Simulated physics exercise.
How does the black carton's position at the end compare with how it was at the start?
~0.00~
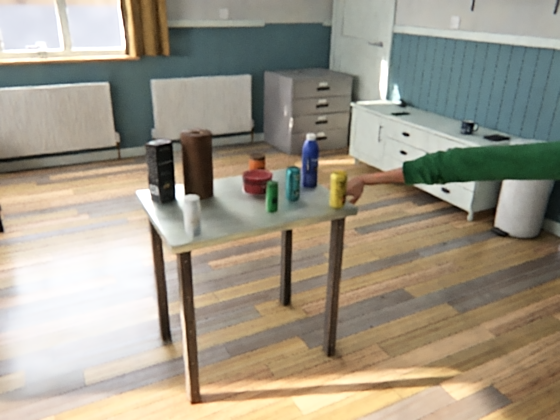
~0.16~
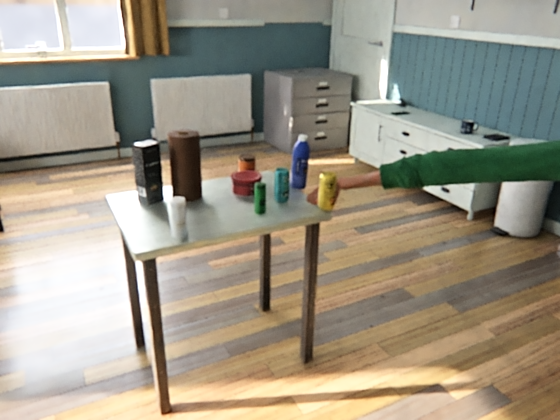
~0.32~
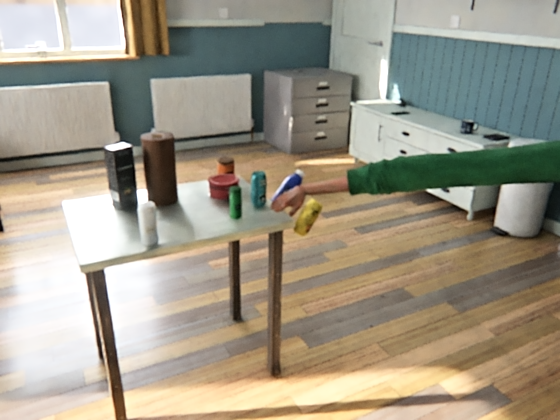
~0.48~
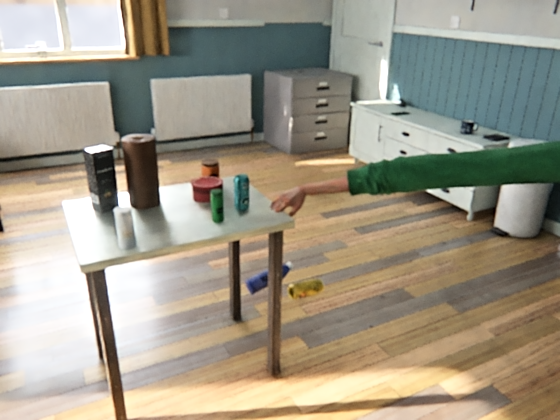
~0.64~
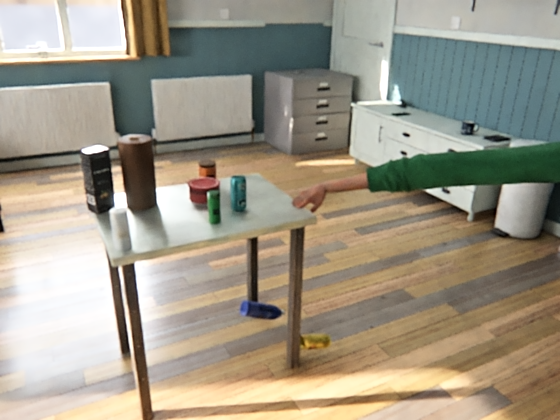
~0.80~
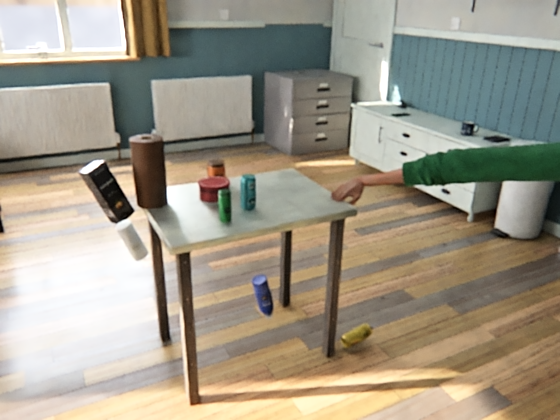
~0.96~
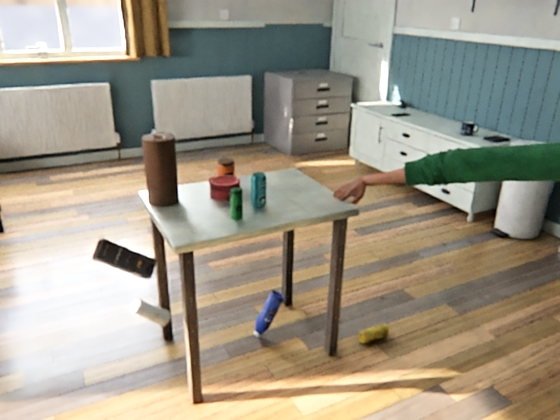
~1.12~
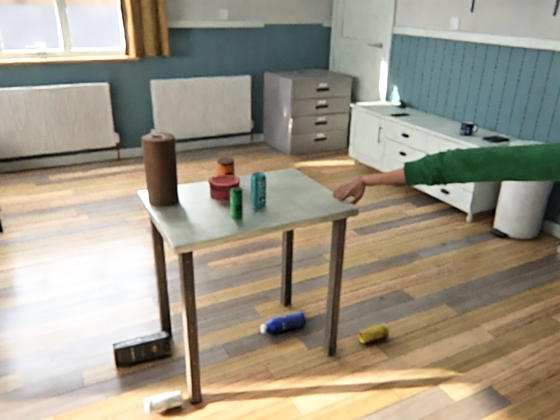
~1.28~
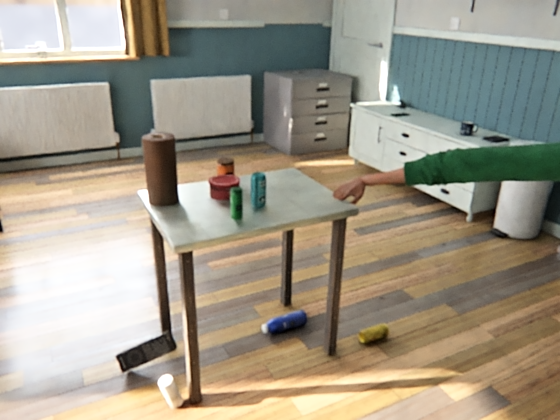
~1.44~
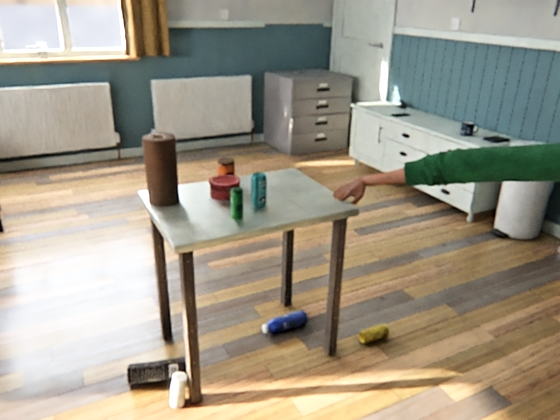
At the start the black carton stands upright on the table, and by the end it is lying on its side on the floor.
